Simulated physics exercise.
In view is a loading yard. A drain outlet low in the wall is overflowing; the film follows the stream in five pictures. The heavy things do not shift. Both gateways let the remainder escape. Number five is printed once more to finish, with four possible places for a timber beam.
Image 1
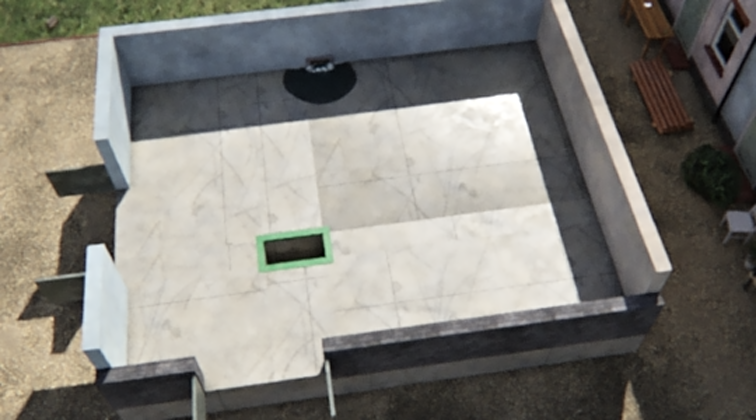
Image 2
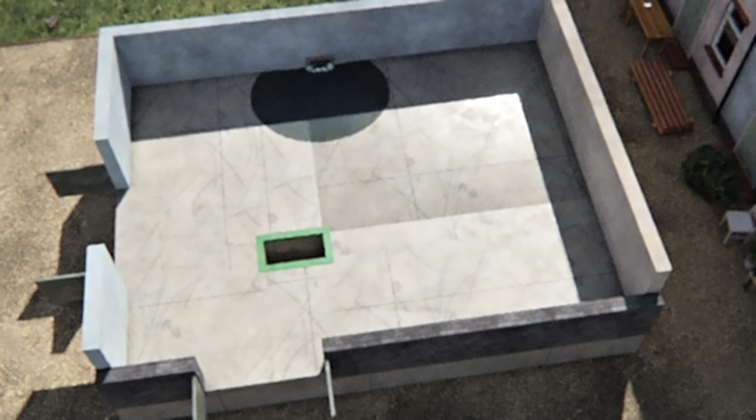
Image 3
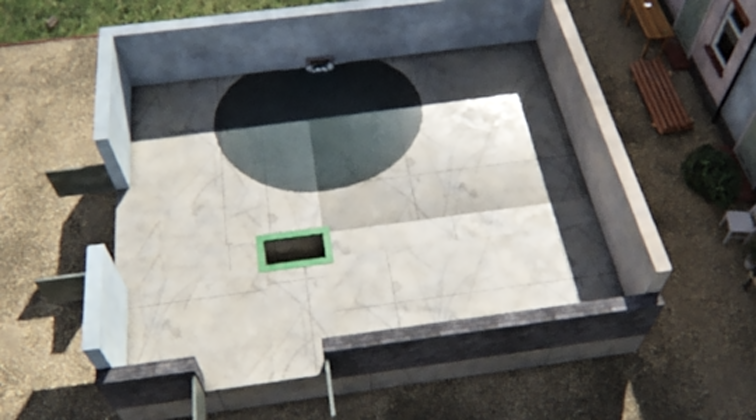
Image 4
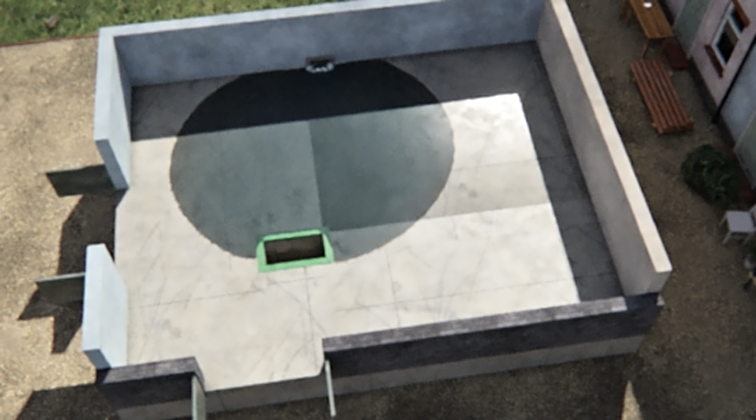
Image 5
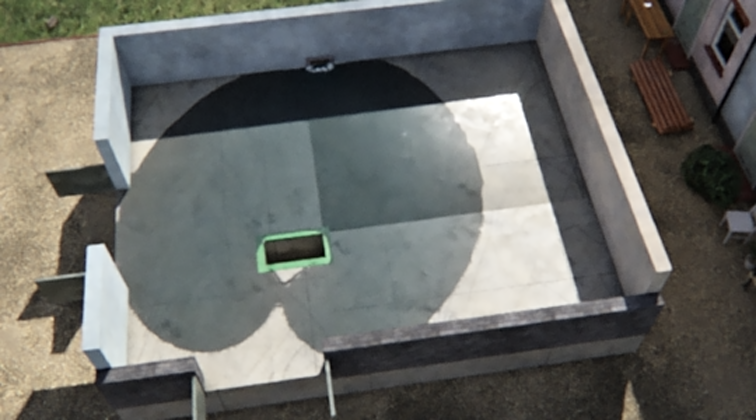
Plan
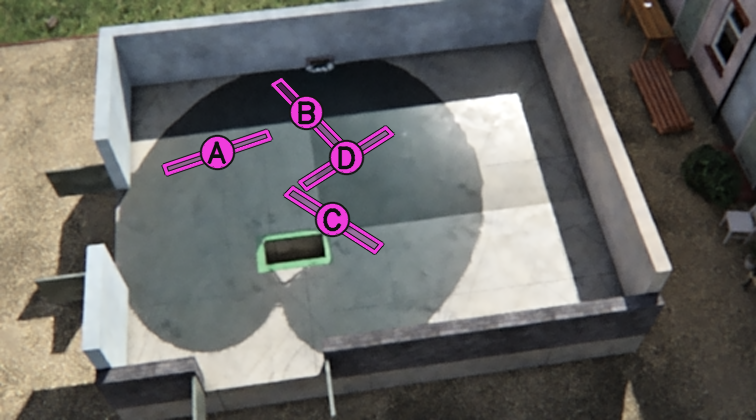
A walled loading yard with a pale concrete floor is seen from high above at an angle, the camera still. A small grey outfall sits at the far wall, a green-rimmed rectangular drain lies left of centre, open gates stand at the left and near sides, and brown benches sit outside at upper right. Dark water spreads from the outfall in a widening round patch, reaches the drain, then surrounds it, leaving a dry notch on the near side.
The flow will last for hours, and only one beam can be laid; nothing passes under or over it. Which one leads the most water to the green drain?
A beats the others.
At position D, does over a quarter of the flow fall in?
No.
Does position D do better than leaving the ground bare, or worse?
Worse.
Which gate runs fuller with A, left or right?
The right one.
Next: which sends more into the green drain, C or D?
That is position D.
In magenta, A from (165, 169) to (268, 135); B from (277, 82) to (337, 144); C from (289, 191) to (378, 248); D from (303, 185) to (388, 131).
If A is chosen, about 27 % of the stream goes into the green drain, about 70 % out by the gates.
If B is chosen, about 9 % of the stream goes into the green drain, about 86 % out by the gates.
If C is chosen, about 7 % of the stream goes into the green drain, about 88 % out by the gates.
If D is chosen, about 14 % of the stream goes into the green drain, about 84 % out by the gates.
